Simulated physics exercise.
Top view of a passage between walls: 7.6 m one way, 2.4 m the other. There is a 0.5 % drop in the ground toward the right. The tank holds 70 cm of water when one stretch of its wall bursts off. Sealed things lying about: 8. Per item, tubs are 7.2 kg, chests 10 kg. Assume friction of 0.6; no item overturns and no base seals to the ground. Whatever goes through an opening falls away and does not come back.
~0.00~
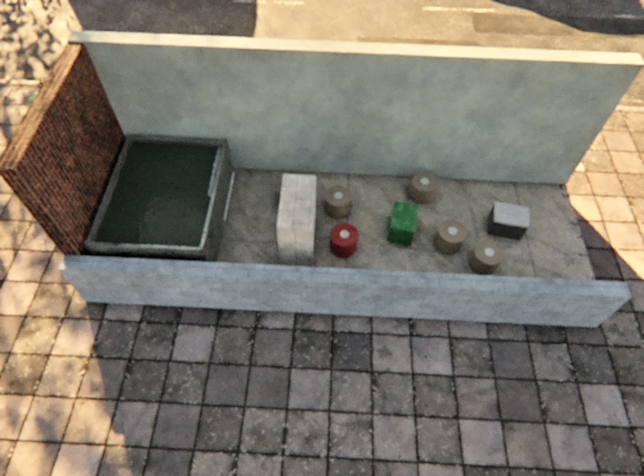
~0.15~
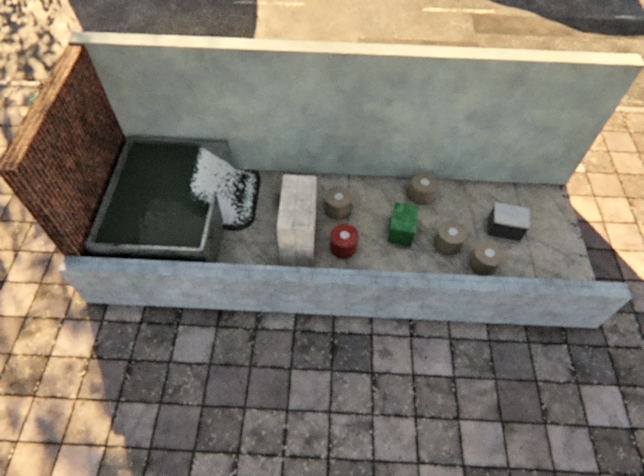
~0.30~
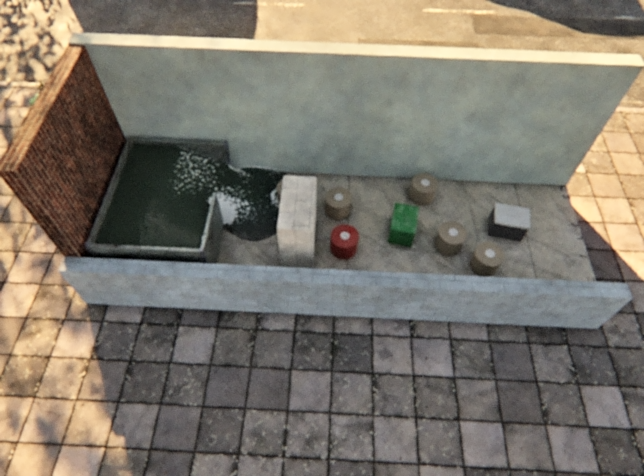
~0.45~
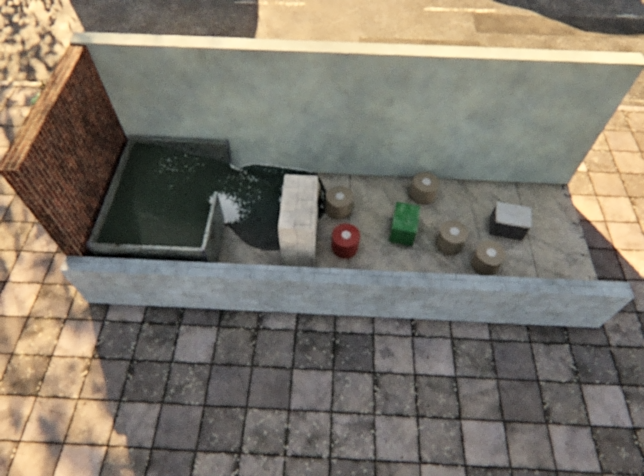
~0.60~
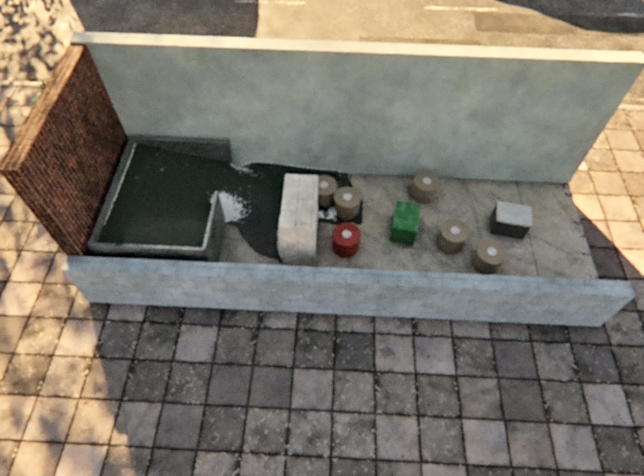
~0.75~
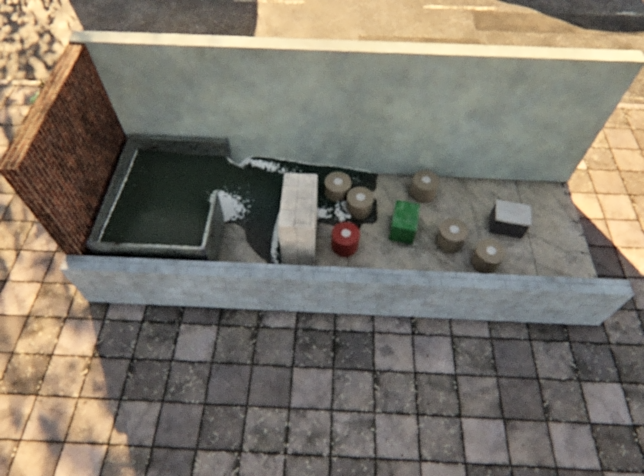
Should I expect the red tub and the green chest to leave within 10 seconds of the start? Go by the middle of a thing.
Red tub: Still in; green chest: Out.
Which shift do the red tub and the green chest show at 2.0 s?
Shifts by then: Around 0 and 80 cm.
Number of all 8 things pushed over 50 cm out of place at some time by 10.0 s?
Answer: 7.
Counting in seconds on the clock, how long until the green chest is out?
4.0 s.
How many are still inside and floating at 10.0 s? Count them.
The count is 0.
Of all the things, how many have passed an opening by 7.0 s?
The number I get is 7.
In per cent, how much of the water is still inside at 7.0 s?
Around 48 % of the water.
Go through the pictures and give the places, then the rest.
The red tub at (344, 234) rests on the ground; the green chest at (405, 216) rests on the ground; 3.3 m2 under water; 0 of 8 have shifted, in the first picture.
The red tub at (345, 235) rests on the ground; the green chest at (405, 217), on the bottom; water covers 3.9 m2; 0 of 8 have shifted, in the second picture.
The red tub at (345, 236) rests on the ground; the green chest at (405, 218) rests on the ground; 4.7 m2 under water; 0 of 8 have shifted, in the third picture.
The red tub at (346, 235) rests on the ground; the green chest at (406, 217), on the bottom; water covers 5.3 m2; 1 of 8 have shifted, in the fourth picture.
The red tub at (347, 234), on the bottom; the green chest at (407, 216), on the bottom; water covers 5.9 m2; 2 of 8 have shifted, in the fifth picture.
The red tub at (346, 233) rests on the ground; the green chest at (406, 215), on the bottom; 6.5 m2 under water; 2 of 8 have shifted, in the sixth picture.
After 2.0 s the red tub is near (346, 234), 0.0 m from its start, aground; the green chest is near (453, 242), 0.9 m from its start, afloat; 0 of 8 are out; 4 afloat.
After 4.5 s the red tub is near (347, 241), 0.2 m from its start, aground; the green chest has gone out; 7 of 8 are out; 0 afloat.
After 7.0 s the red tub is near (347, 241), 0.2 m from its start, aground; the green chest has gone out; 7 of 8 are out; 0 afloat.
After 10.0 s the red tub is near (347, 241), 0.2 m from its start, aground; the green chest has gone out; 7 of 8 are out; 0 afloat.
